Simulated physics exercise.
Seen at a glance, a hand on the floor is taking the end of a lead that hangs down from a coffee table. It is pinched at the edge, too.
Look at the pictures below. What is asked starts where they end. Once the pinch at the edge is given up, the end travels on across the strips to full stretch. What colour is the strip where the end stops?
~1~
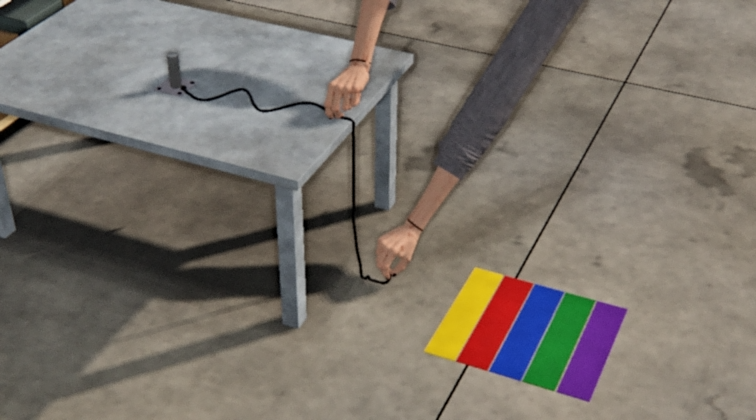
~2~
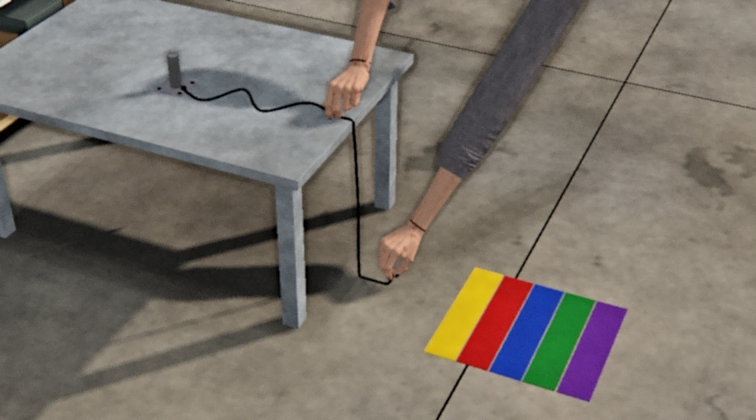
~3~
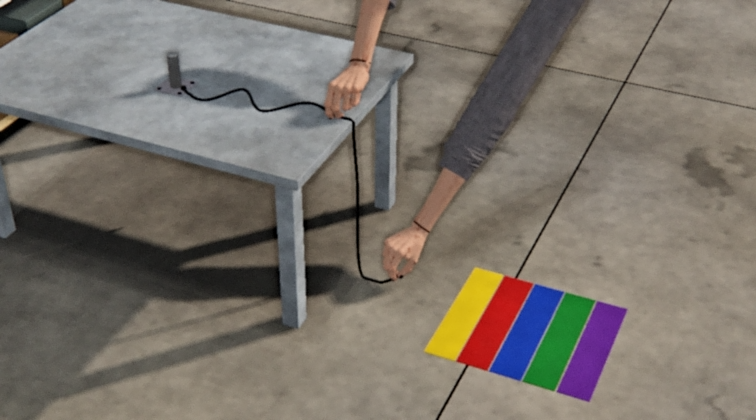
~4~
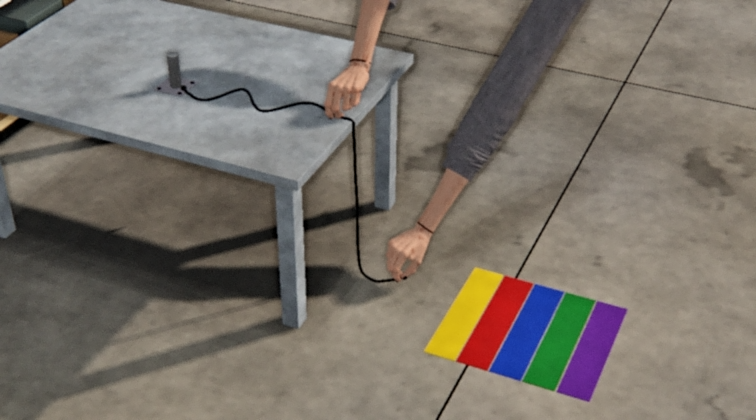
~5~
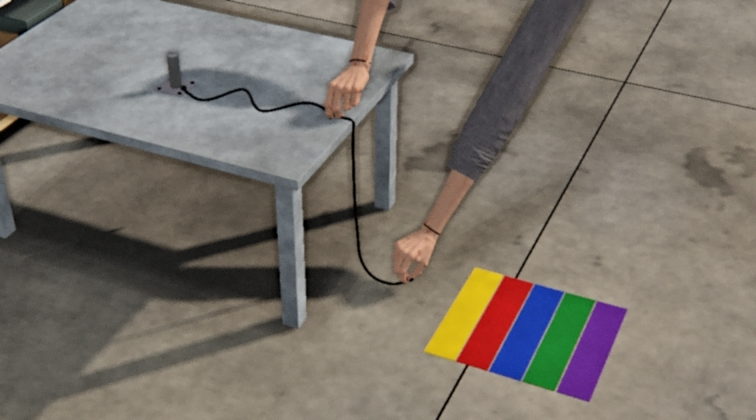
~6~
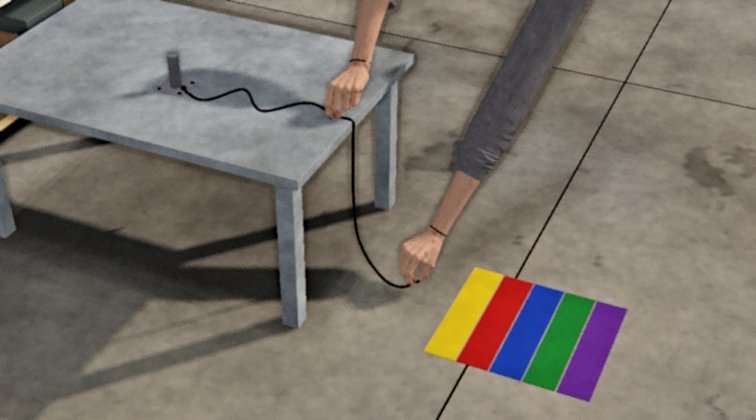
It is green.
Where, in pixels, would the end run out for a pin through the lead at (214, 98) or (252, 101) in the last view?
In order of the tries, close to (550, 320) and close to (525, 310).
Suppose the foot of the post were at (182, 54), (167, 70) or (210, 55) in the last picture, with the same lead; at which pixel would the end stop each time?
Try by try: (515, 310), (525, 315) and (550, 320).
Soon after, end near (495, 305); over red.
Then, end near (536, 316); over blue.
At full stretch, end near (561, 323); over green. It gets as far as the green strip.
